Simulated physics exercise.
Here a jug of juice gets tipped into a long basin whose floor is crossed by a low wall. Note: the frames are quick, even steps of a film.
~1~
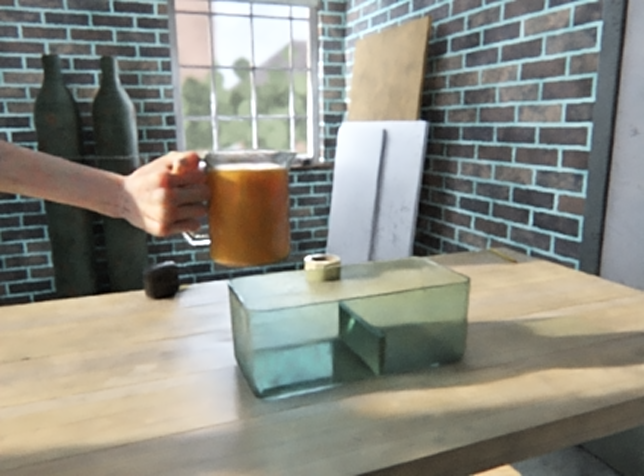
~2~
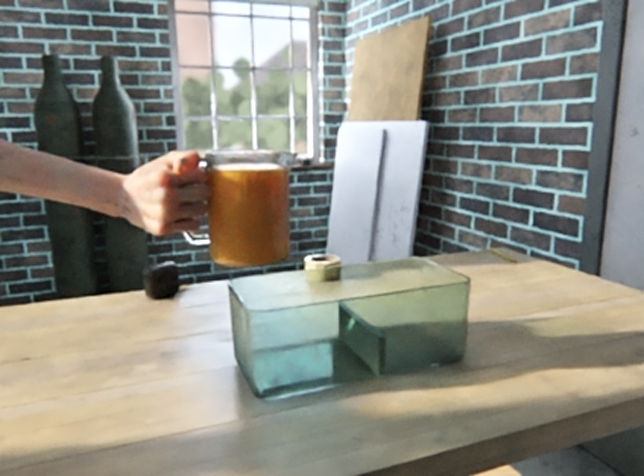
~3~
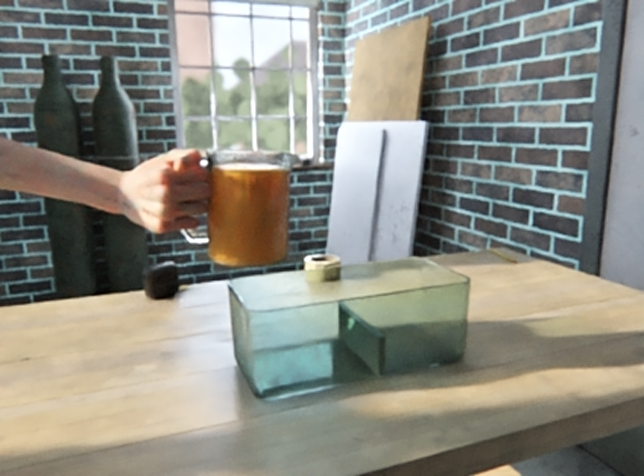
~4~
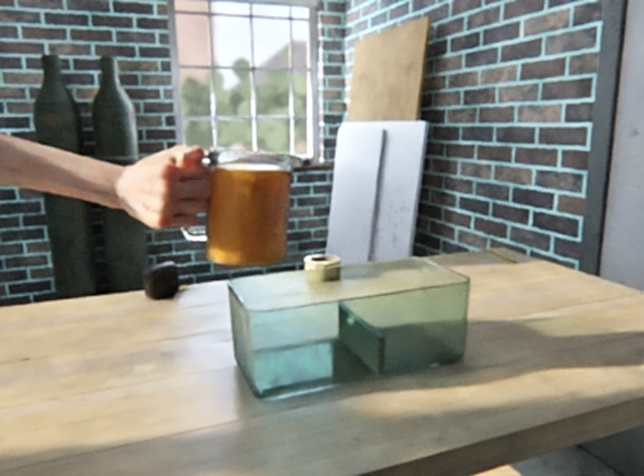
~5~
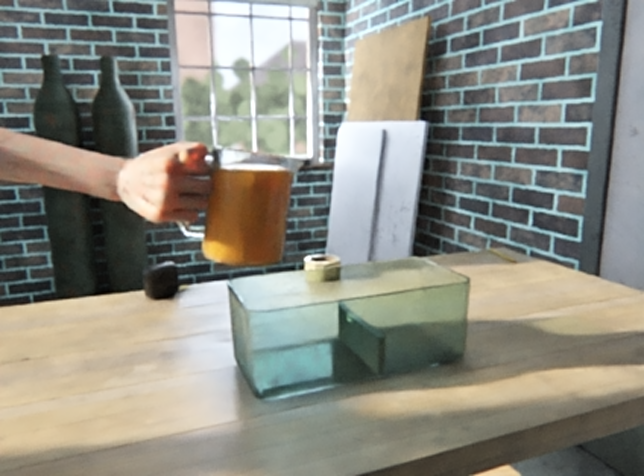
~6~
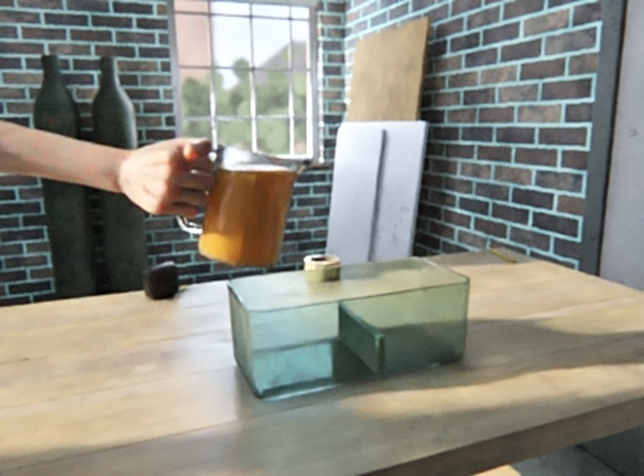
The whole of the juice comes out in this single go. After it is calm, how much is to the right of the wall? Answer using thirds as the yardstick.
Under a third of it.
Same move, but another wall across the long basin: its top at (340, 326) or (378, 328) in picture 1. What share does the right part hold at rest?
Around 65 per cent for the first, around 5 per cent for the second.
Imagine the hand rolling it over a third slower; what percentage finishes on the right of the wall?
It comes to around 30 per cent.
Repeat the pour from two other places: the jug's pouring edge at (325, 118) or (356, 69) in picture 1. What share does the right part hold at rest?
About 85 per cent, then about 65 per cent.
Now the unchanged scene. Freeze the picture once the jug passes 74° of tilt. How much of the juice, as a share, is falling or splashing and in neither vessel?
I'd put it at roughly 15 percent of it.
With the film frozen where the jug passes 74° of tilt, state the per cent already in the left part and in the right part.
So the left part has 5 percent, while the right part has 5.
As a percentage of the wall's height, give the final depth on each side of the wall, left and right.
The left reads 50 in a hundred and the right 20 in a hundred.
A moment on, the jug is tipped part way and 81 per cent is still to pour, 3 is left of the wall and 3 right of it.
Next, the jug is tipped right over and 26 per cent is still to pour, 42 is left of the wall and 16 right of it.
Then the jug is tipped right over and 2 per cent is still to pour, 76 is left of the wall and 17 right of it.
Later the jug is tipped right over and 0 per cent is still to pour, 78 is left of the wall and 18 right of it.
In the end 78 per cent lies left of the wall, 18 right of it and 3 outside.
